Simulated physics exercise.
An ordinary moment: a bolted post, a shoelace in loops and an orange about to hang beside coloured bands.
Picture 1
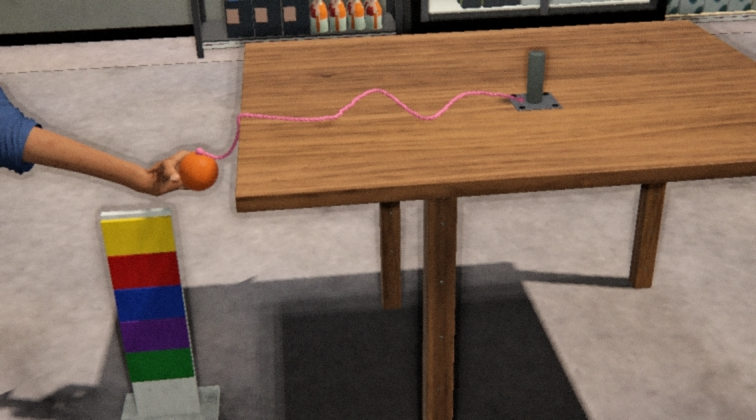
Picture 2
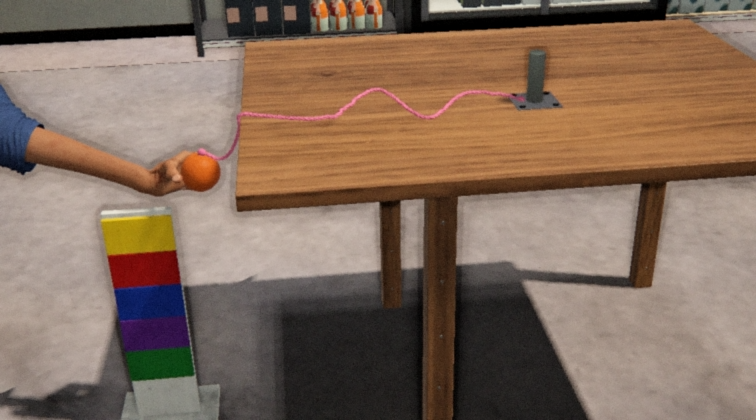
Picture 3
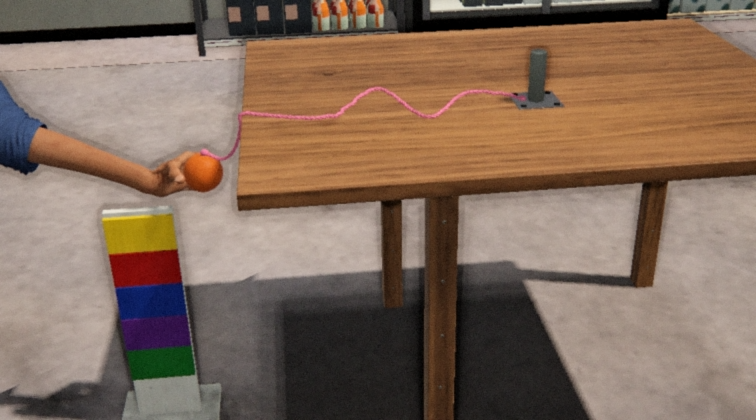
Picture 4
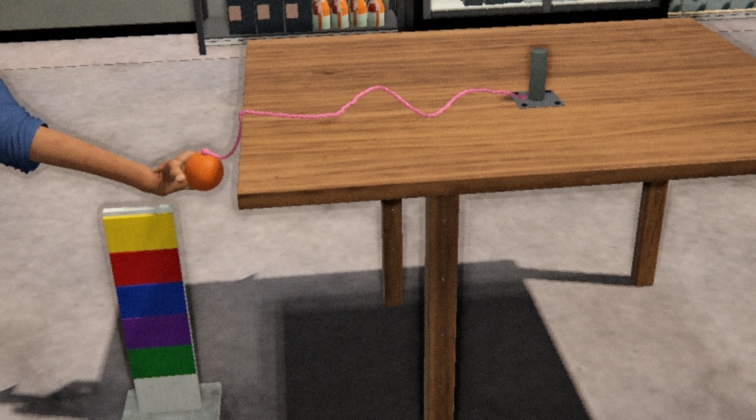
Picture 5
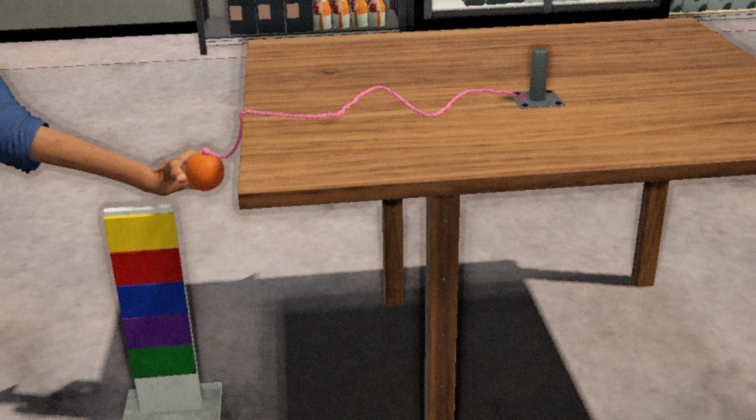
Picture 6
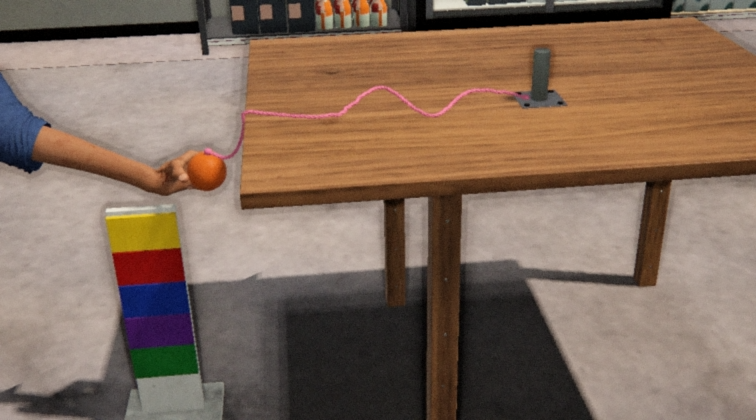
A wooden table stands on a pale grey floor, seen from slightly above, with stocked shelves behind it. A pink shoelace winds in loose curves across the tabletop from a dark metal post to an orange held just off the left edge, above an upright strip of yellow, red, blue, purple and green bands. The hand and orange stay almost still as the view drifts very slightly.
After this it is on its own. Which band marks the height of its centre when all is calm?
The purple one.
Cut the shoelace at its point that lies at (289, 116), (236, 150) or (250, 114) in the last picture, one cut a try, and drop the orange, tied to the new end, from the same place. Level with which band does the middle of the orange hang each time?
It would be yellow; blue; red.
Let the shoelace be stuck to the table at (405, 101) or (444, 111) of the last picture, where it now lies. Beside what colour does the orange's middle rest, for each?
In that order: Red; blue.
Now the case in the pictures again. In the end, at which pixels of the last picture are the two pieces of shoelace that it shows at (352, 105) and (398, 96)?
Near (246, 138) and (312, 109).
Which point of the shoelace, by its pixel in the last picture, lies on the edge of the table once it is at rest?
That spot is around (359, 98).
A little later, orange near (295, 319); level with purple.
Next, orange near (248, 324); level with purple.
When it is over, orange near (268, 325); level with purple. The shoelace holds its middle at purple.
